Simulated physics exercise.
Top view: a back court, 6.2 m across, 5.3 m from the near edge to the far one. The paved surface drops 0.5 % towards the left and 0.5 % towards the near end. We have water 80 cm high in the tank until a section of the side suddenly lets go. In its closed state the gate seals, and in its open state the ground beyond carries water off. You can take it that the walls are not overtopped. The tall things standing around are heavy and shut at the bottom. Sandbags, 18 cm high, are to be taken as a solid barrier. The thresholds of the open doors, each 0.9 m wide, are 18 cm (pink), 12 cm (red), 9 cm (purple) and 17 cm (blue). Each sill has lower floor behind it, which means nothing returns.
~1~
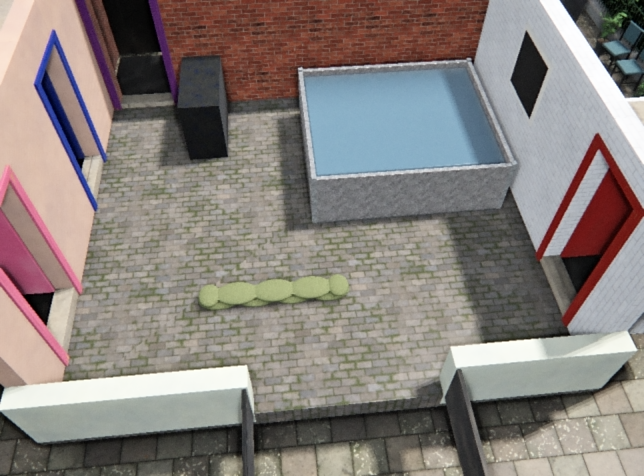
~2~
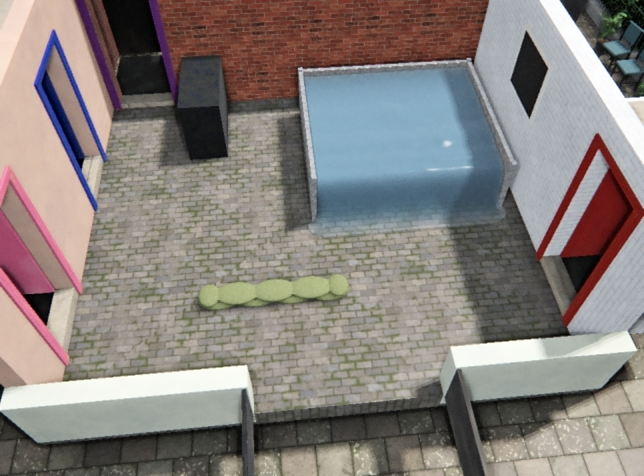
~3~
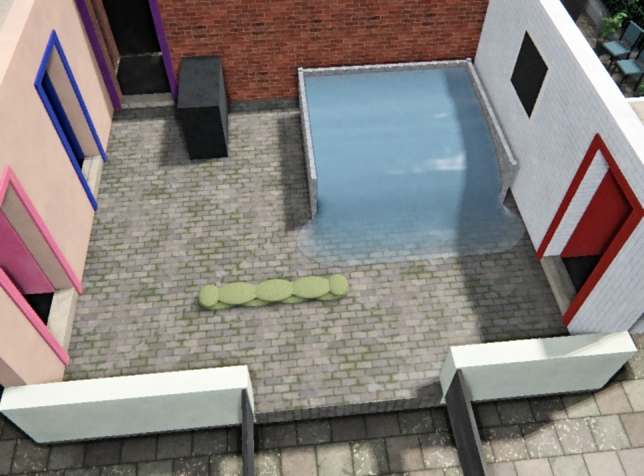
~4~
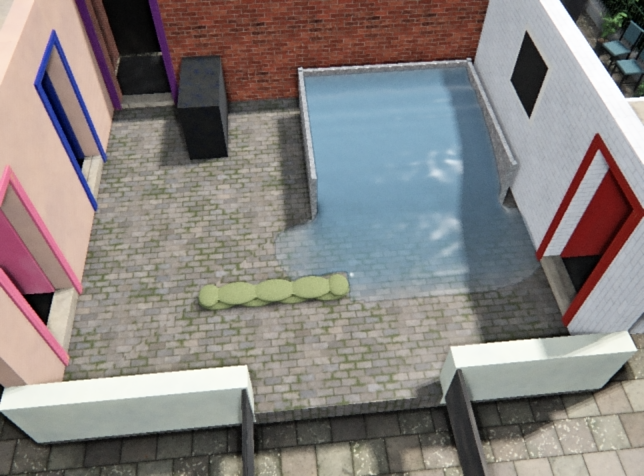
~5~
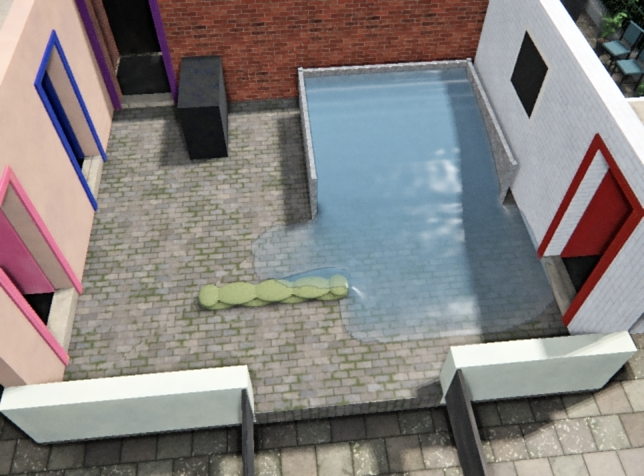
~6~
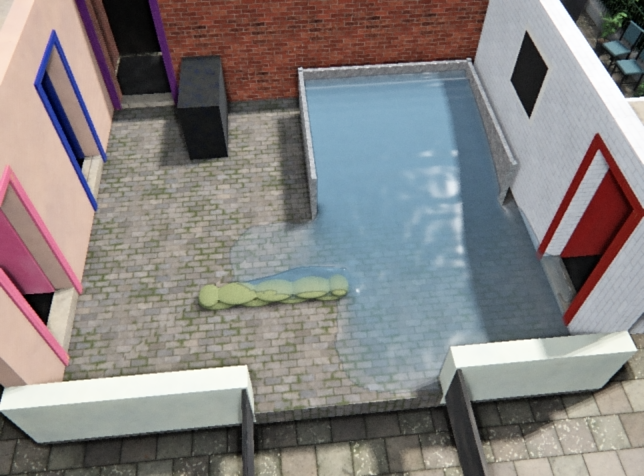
The footage shows a paved courtyard where the front side of a raised water tank gives way and water pours out, spreading across the paving, reaching a low green barrier, and extending toward the near walls and red-framed doorway.
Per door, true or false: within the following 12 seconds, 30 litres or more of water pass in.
Pink door: False. Red door: True. Purple door: True. Blue door: False.
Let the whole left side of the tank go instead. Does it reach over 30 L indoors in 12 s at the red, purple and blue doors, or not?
Then: Red beyond it, purple beyond it, blue beyond it.
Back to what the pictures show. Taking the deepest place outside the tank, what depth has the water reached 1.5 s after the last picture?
Around 50 centimetres deep.
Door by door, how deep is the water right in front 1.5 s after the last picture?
Centimetres: Pink 9 / red 35 / purple 0 / blue 0.
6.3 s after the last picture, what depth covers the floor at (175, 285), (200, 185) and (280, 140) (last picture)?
Approximately 8, 6 and 1 centimetres, going through them in turn.
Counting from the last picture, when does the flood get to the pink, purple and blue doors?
The pink door is reached at 1.0 s, purple at 3.0 s, blue at 1.6 s.
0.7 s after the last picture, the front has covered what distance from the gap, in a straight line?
4.4 m.
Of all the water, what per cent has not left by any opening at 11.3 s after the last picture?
Some 46 out of every hundred parts.
Then, 0.7 s after the last picture water covers 45 % of the floor and is deepest (62 cm) near (566, 335); pink door not reached, red door 19 cm at the sill, 4 L in, purple door not reached, blue door not reached.
Then, 1.5 s after the last picture water covers 60 % of the floor and is deepest (50 cm) near (533, 366); pink door 9 cm at the sill, 0 L in, red door 35 cm at the sill, 72 L in, purple door not reached, blue door not reached.
Then, 2.8 s after the last picture water covers 70 % of the floor and is deepest (28 cm) near (537, 265); pink door 8 cm at the sill, 0 L in, red door 26 cm at the sill, 268 L in, purple door not reached, blue door 7 cm at the sill, 0 L in.
Then, 6.3 s after the last picture water covers 90 % of the floor and is deepest (21 cm) near (114, 113); pink door 11 cm at the sill, 3 L in, red door 8 cm at the sill, 329 L in, purple door 18 cm at the sill, 13 L in, blue door 10 cm at the sill, 0 L in.
Then, 11.3 s after the last picture water covers 95 % of the floor and is deepest (14 cm) near (58, 412); pink door 10 cm at the sill, 3 L in, red door 8 cm at the sill, 329 L in, purple door 9 cm at the sill, 91 L in, blue door 9 cm at the sill, 0 L in.
